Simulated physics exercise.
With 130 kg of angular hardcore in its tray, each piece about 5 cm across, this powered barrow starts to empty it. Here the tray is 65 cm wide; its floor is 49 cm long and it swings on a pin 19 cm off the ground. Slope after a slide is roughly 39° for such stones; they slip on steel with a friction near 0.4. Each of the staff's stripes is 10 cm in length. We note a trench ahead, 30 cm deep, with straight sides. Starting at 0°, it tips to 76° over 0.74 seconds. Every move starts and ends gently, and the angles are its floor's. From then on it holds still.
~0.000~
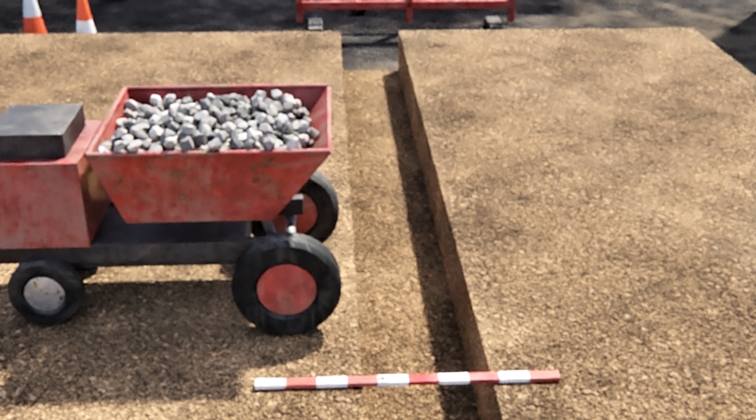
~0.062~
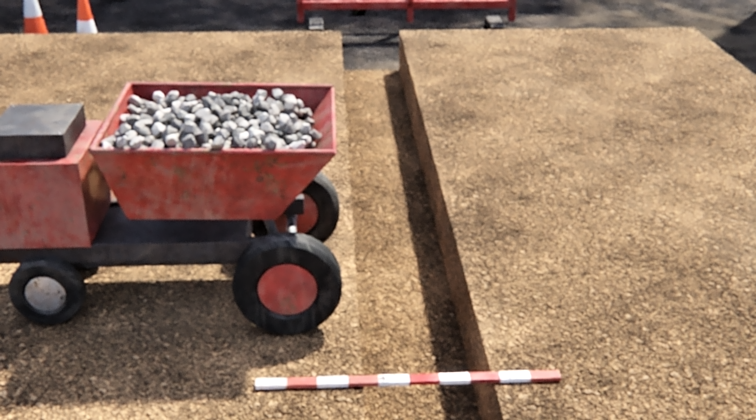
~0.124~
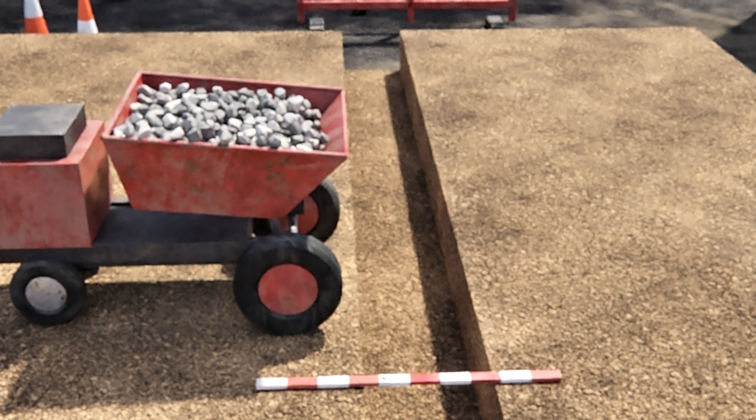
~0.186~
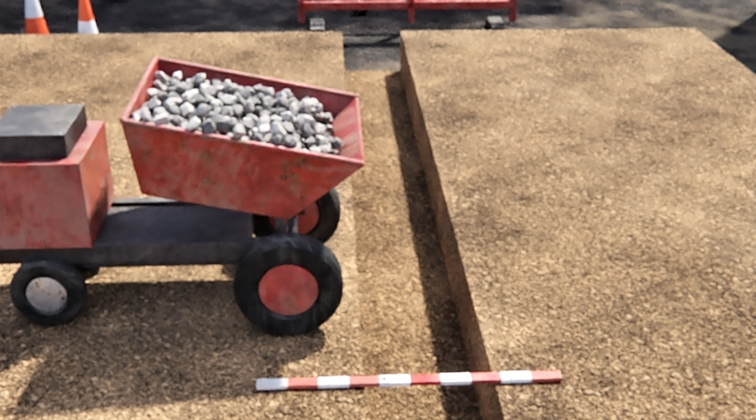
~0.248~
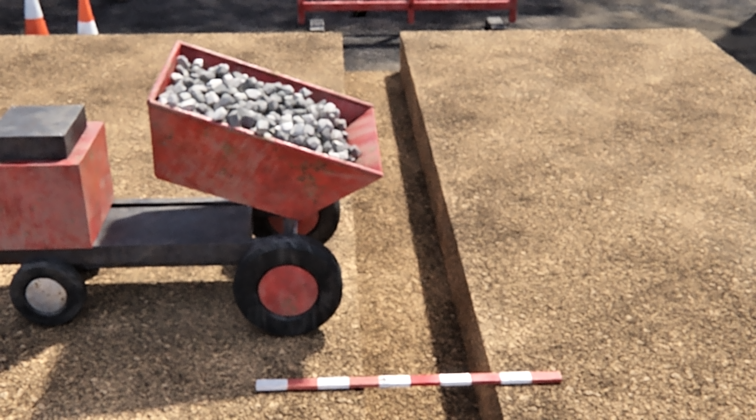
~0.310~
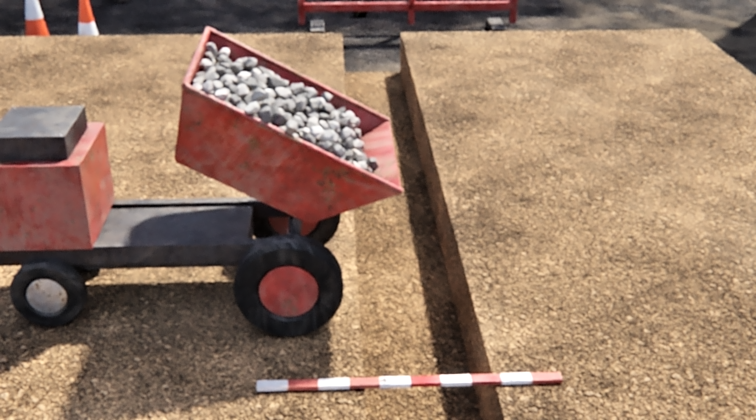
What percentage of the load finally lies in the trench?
About 51 per cent.
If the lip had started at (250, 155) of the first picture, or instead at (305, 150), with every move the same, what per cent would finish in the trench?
Result: Close to 95 then close to 65 per cent.
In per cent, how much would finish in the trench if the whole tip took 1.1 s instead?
Roughly 60 per cent.
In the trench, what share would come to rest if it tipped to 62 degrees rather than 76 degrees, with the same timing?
I'd expect around 20 in a hundred.
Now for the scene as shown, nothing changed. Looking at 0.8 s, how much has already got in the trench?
Roughly 10% by that time.
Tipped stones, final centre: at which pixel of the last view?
Around (464, 291).
After 0.6 s the floor is at 64°; 100 % in the tray; the foremost stones are at (435, 209).
After 0.8 s the floor is at 76°; 55 % in the tray, 12 % in the trench, 33 % past the trench; the foremost stones are at (561, 276).
After 1.2 s the floor is at 76°; 20 % in the tray, 28 % in the trench, 52 % past the trench; the foremost stones are at (731, 271).
After 3.1 s the floor is at 76°; 0 % in the tray, 51 % in the trench, 49 % past the trench; the foremost stones are past the picture's edge.
